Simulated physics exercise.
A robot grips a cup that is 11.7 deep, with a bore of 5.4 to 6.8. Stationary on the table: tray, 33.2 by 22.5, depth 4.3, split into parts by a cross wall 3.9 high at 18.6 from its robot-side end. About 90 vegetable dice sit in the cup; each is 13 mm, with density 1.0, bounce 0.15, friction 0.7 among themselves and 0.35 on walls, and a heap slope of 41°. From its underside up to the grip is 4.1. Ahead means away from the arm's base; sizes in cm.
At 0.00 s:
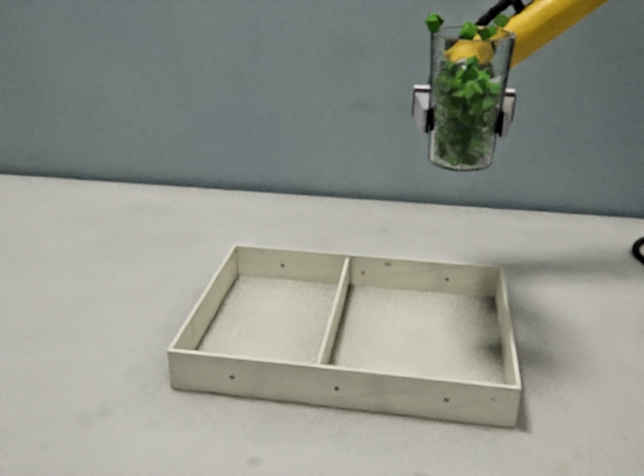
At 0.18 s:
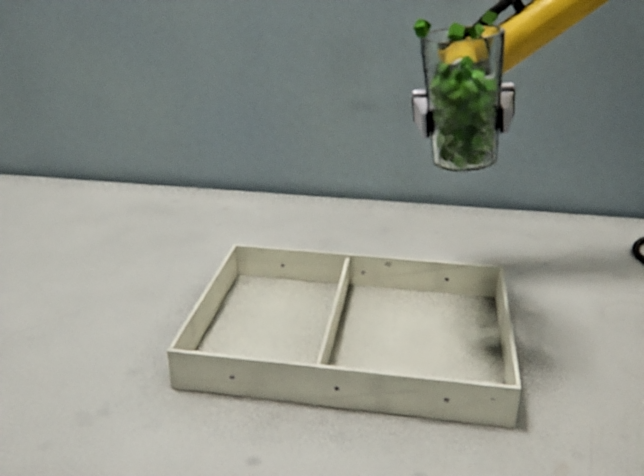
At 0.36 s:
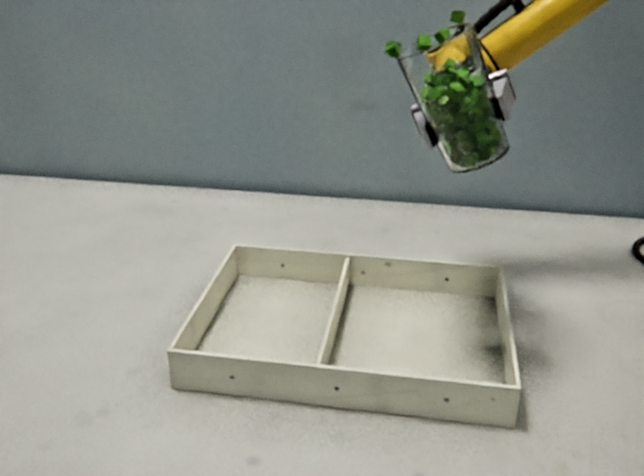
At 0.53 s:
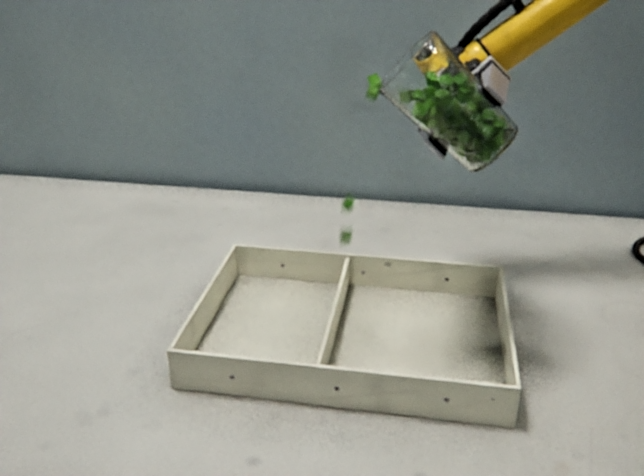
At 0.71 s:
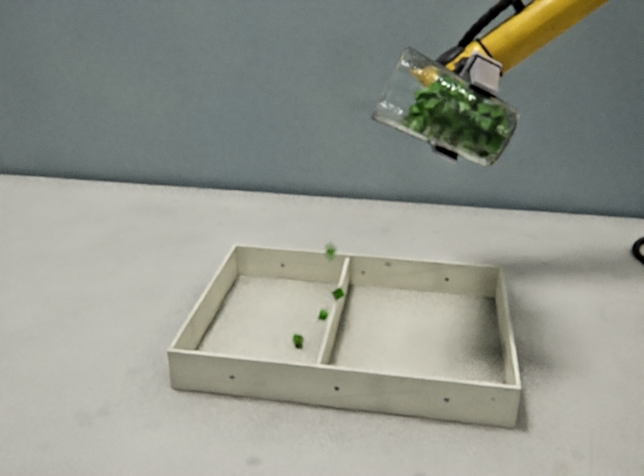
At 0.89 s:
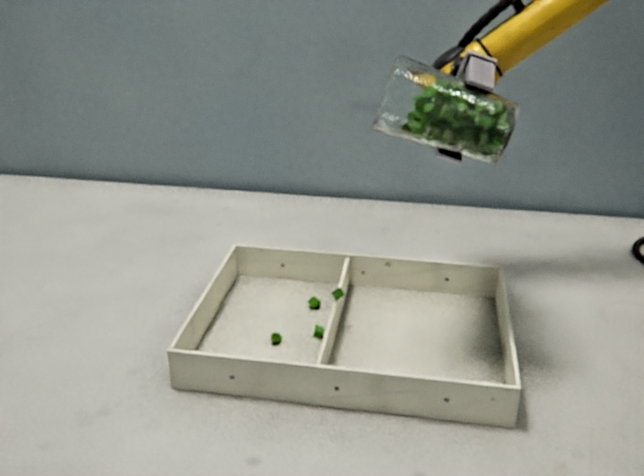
On a pale table before a grey-blue wall, a yellow robot arm holds a clear cup heaped with green cubes above a shallow divided tray. The arm tips the cup leftward until it lies nearly sideways, and a few cubes drop into the tray, while most stay inside the cup.
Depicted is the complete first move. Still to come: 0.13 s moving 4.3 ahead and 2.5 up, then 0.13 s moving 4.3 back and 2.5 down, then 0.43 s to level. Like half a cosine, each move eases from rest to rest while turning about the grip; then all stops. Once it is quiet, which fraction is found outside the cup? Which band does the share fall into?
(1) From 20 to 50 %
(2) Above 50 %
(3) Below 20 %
Option 1: From 20 to 50 %.
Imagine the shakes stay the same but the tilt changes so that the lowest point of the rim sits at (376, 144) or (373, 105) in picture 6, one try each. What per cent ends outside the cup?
I'd put them at some 65 and 10 in a hundred.
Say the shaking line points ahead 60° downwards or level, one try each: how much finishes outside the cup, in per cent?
First try about 5 %, second try about 20 %.
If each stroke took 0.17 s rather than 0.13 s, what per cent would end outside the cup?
It would come to around 10 %.
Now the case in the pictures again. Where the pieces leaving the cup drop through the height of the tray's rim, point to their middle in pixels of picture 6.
Look at roughly (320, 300) in the last picture.
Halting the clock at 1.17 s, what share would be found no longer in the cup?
Share gone by then: Close to 25 %.
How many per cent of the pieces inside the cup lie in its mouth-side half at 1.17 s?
Mouth half share: Roughly 75 %.
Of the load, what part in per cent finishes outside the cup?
I'd put it near 30 per cent.
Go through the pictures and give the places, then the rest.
The first picture shows the cup middle at (466, 101), level; upper third of the load around (468, 87), from x 435 to 500, top at y 20; 93 in the cup.
The second picture shows the cup middle at (464, 101), tilted 7° forward; upper third of the load around (462, 88), from x 420 to 490, top at y 20.
The third picture shows the cup middle at (458, 103), tilted 25° forward; upper third of the load around (455, 90), from x 395 to 495, top at y 15; 92 in the cup, 1 in flight or on a rim.
The fourth picture shows the cup middle at (451, 107), tilted 48° forward; upper third of the load around (449, 96), from x 345 to 500, top at y 80; 90 in the cup, 3 in flight or on a rim.
The fifth picture shows the cup middle at (447, 112), tilted 66° forward; upper third of the load around (452, 100), from x 300 to 500, top at y 85; 89 in the cup, 3 in the far-side part, 1 in the robot-side part.
The sixth picture shows the cup middle at (446, 114), tilted 73° forward; upper third of the load around (454, 102), from x 275 to 500, top at y 85; 89 in the cup, 3 in the far-side part, 1 in the robot-side part.
After 1.17 s, tilted 73° forward, highest piece 28 above the table; 71 in the cup, 3 in the far-side part, 1 in the robot-side part, 18 in flight or on a rim.
After 1.44 s, tilted 17° forward, highest piece 33 above the table; 64 in the cup, 20 in the far-side part, 7 in the robot-side part, 2 in flight or on a rim.
After 1.78 s, level, highest piece 30 above the table; 64 in the cup, 20 in the far-side part, 9 in the robot-side part.
After 2.83 s, level, highest piece 30 above the table; 64 in the cup, 20 in the far-side part, 9 in the robot-side part.
In the end, 64 in the cup, 20 in the far-side part, 9 in the robot-side part. That is 31 % outside the cup.
